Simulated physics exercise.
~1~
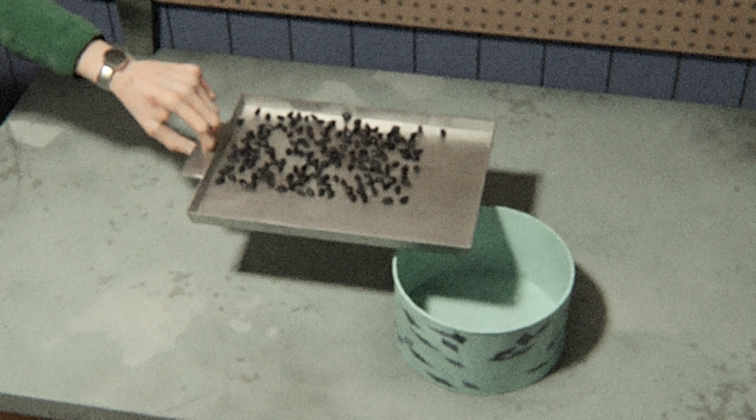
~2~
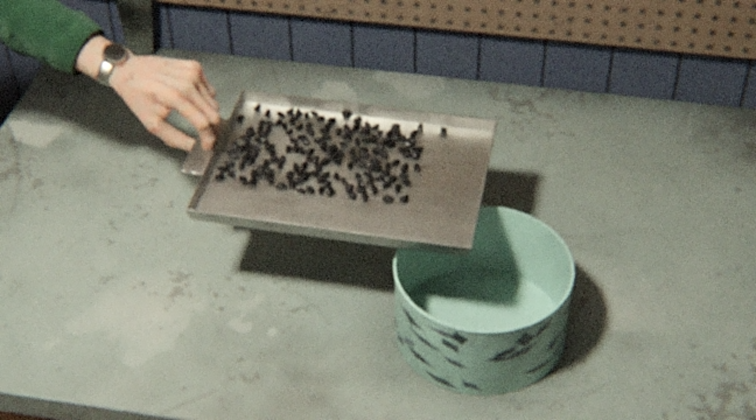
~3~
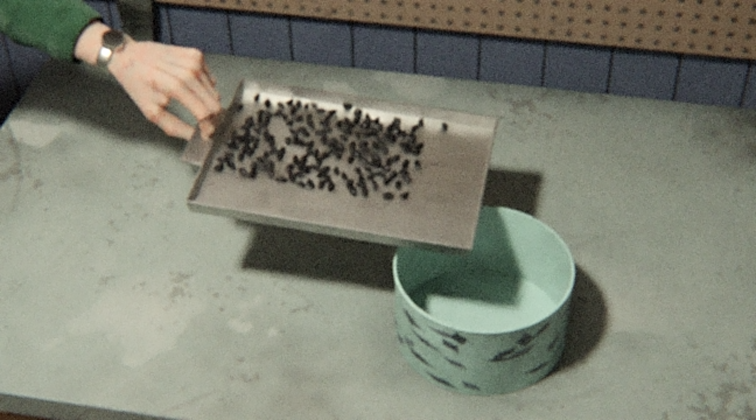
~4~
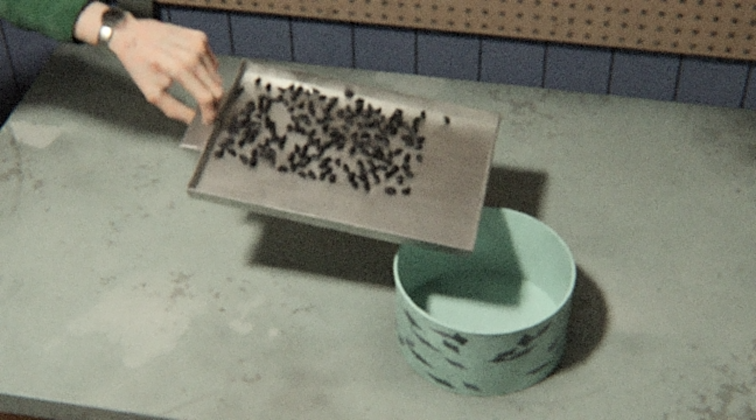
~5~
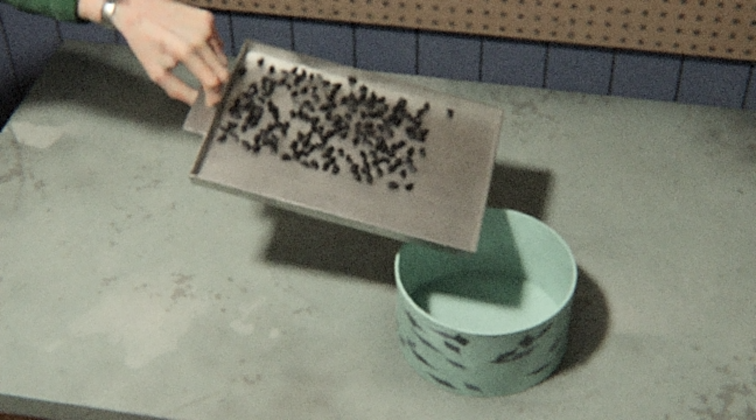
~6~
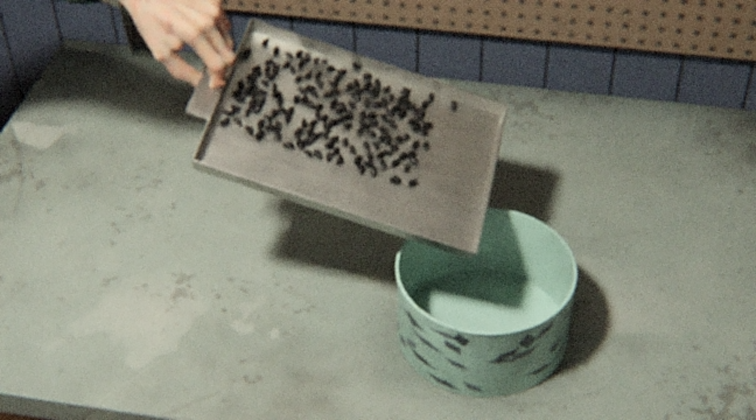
A shallow metal tray scattered with small black beans is held over a worn grey-green worktop, seen from above at an angle, with blue panelling and brown pegboard behind. A hand with a green sleeve and wristwatch grips its left end, while a mint-green pot with dark marks sits at lower right. The hand raises that end, slowly then faster, steepening the tray rightward, while the camera stays still.
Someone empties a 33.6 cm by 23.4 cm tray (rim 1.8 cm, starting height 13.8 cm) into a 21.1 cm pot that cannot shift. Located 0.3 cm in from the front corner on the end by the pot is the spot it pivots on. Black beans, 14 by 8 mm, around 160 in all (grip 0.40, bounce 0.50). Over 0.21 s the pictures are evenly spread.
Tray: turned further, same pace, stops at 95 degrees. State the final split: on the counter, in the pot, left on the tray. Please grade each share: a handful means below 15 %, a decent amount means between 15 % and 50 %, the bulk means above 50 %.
Counter: A handful, pot: The bulk, tray: A handful.
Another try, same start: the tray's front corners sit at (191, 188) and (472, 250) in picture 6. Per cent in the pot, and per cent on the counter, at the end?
That works out as pot 100 and counter 0.
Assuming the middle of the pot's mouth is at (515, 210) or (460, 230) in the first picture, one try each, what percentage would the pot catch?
First try around 5 %, second around 40 %.
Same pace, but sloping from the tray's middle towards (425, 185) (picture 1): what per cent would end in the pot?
The share would be about 25 percent.
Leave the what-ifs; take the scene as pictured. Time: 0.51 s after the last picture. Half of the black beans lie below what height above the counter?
About 14 cm.
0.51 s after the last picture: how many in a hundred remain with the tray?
About 50 per cent.
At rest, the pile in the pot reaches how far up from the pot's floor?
Roughly 2.5 centimetres.
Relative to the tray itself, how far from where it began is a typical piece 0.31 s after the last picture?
It has moved some 9 cm from its start.
Then, 0.31 s after the last picture, tilt 57 degrees; the tray holds 100 %, the pot 0 %.
Then, 0.51 s after the last picture, tilt 81 degrees; the tray holds 50 %, the pot 30 %.
Then, 0.83 s after the last picture, tilt 95 degrees; the tray holds 5 %, the pot 95 %.
In the end, counter 5 %, pot 95 %, tray 0 %.
